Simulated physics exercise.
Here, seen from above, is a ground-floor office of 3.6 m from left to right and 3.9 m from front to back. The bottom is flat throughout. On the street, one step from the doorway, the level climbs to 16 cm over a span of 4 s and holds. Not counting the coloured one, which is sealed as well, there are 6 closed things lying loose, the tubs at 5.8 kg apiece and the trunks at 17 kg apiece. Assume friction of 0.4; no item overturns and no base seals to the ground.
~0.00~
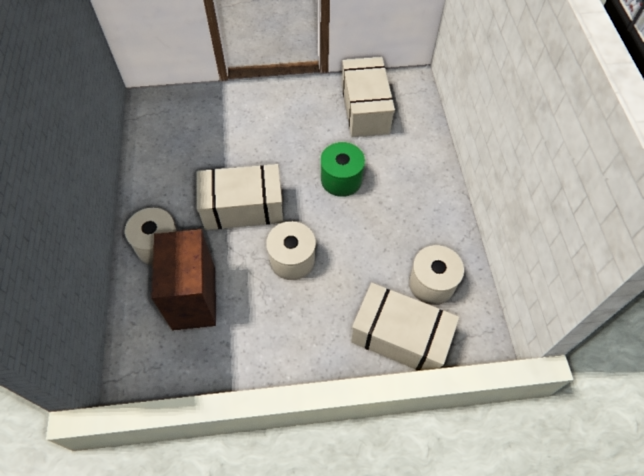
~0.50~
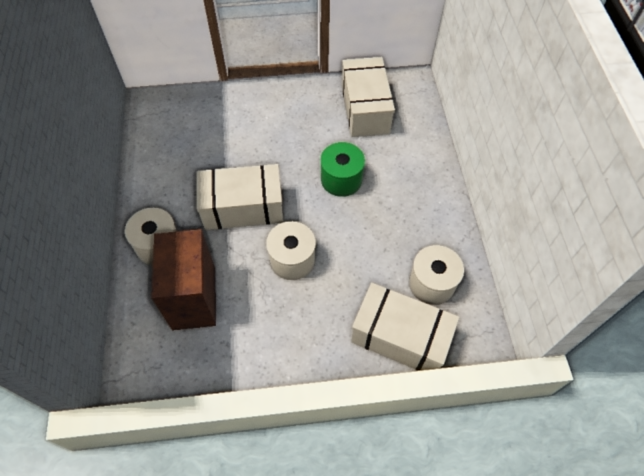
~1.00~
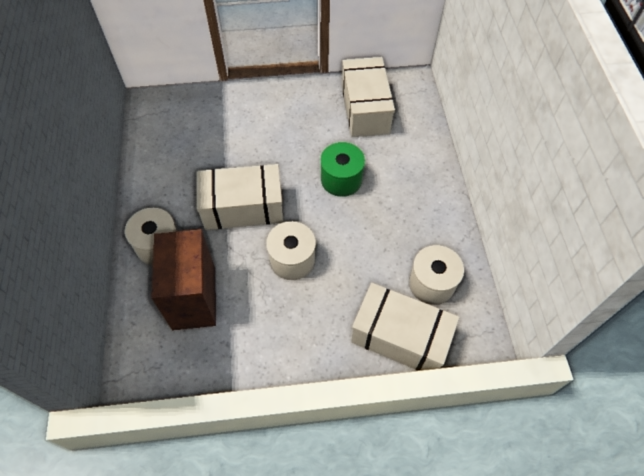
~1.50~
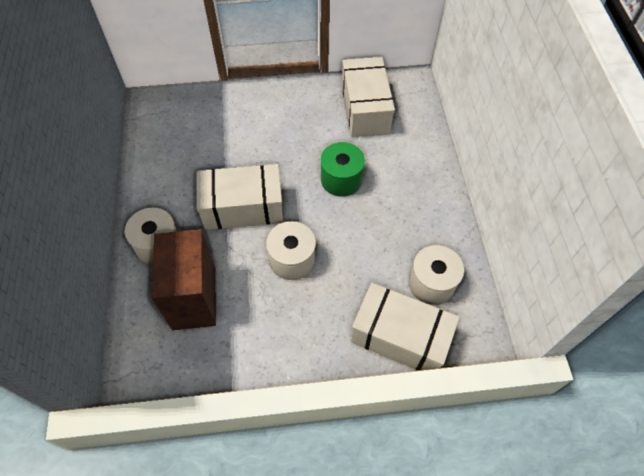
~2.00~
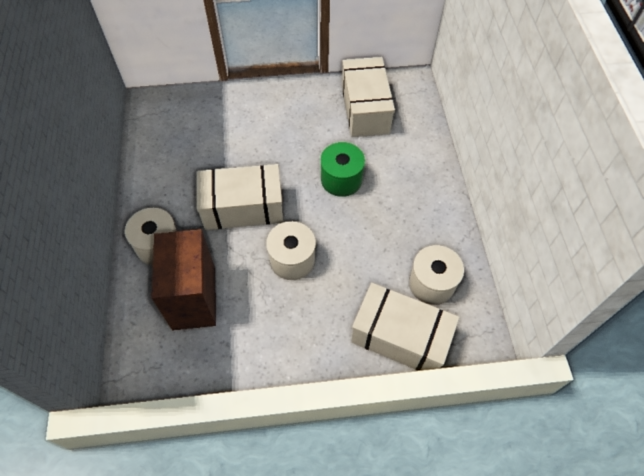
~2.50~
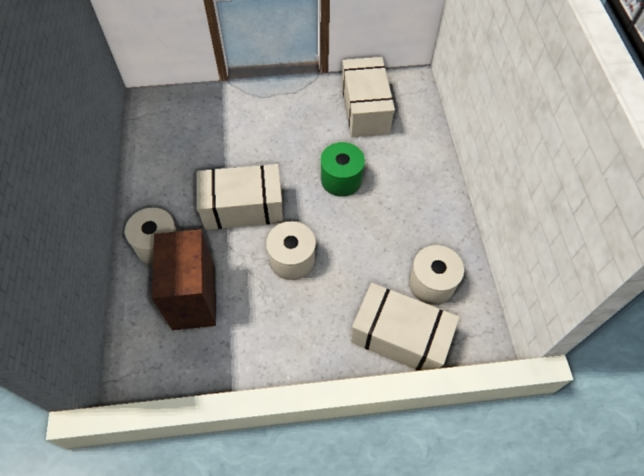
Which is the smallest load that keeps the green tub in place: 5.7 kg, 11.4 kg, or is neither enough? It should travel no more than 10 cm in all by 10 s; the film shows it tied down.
Both are insufficient.
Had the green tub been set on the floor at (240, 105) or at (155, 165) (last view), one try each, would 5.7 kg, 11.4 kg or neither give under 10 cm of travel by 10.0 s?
In turn: No mass works; only the heavier mass works.
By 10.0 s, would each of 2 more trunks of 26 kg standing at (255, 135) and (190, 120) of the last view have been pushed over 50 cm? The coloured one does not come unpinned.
Those two come out over the line and inside the line, in that order.
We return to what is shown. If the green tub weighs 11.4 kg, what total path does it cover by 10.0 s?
About 40 cm.
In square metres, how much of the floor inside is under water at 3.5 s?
At that time the wet patch spans about 1.5 m2.
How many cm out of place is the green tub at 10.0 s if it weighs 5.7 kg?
It would be some 120 cm from its spot.
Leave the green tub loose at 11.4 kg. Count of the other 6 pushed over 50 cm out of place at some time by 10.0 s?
The total is 4.
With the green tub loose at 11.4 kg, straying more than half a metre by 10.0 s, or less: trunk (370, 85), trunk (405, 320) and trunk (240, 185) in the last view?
In order: Within the mark, within the mark, above the mark.
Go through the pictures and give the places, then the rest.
The first picture shows the green tub at (343, 159), on the bottom; 0.0 m2 under water; 0 of 7 have shifted.
The second picture shows the green tub at (343, 159) rests on the ground; water covers 0.0 m2; 0 of 7 have shifted.
The third picture shows the green tub at (343, 159), on the bottom; 0.0 m2 under water; 0 of 7 have shifted.
The fourth picture shows the green tub at (343, 159) rests on the ground; water covers 0.0 m2; 0 of 7 have shifted.
The fifth picture shows the green tub at (343, 159) rests on the ground; 0.0 m2 under water; 0 of 7 have shifted.
The sixth picture shows the green tub at (343, 159), on the bottom; 0.2 m2 under water; 0 of 7 have shifted.
After 3.5 s the green tub would be 0 cm from its start with 5.7 kg and 0 cm from its start with 11.4 kg; 0 cm of water round it then.
After 4.5 s the green tub would be 10 cm from its start with 5.7 kg and 0 cm from its start with 11.4 kg; 4 cm of water round it then.
After 7.0 s the green tub would be 137 cm from its start with 5.7 kg and 32 cm from its start with 11.4 kg; 4 cm of water round it then.
After 10.0 s the green tub would be 124 cm from its start with 5.7 kg and 43 cm from its start with 11.4 kg; 5 cm of water round it then.
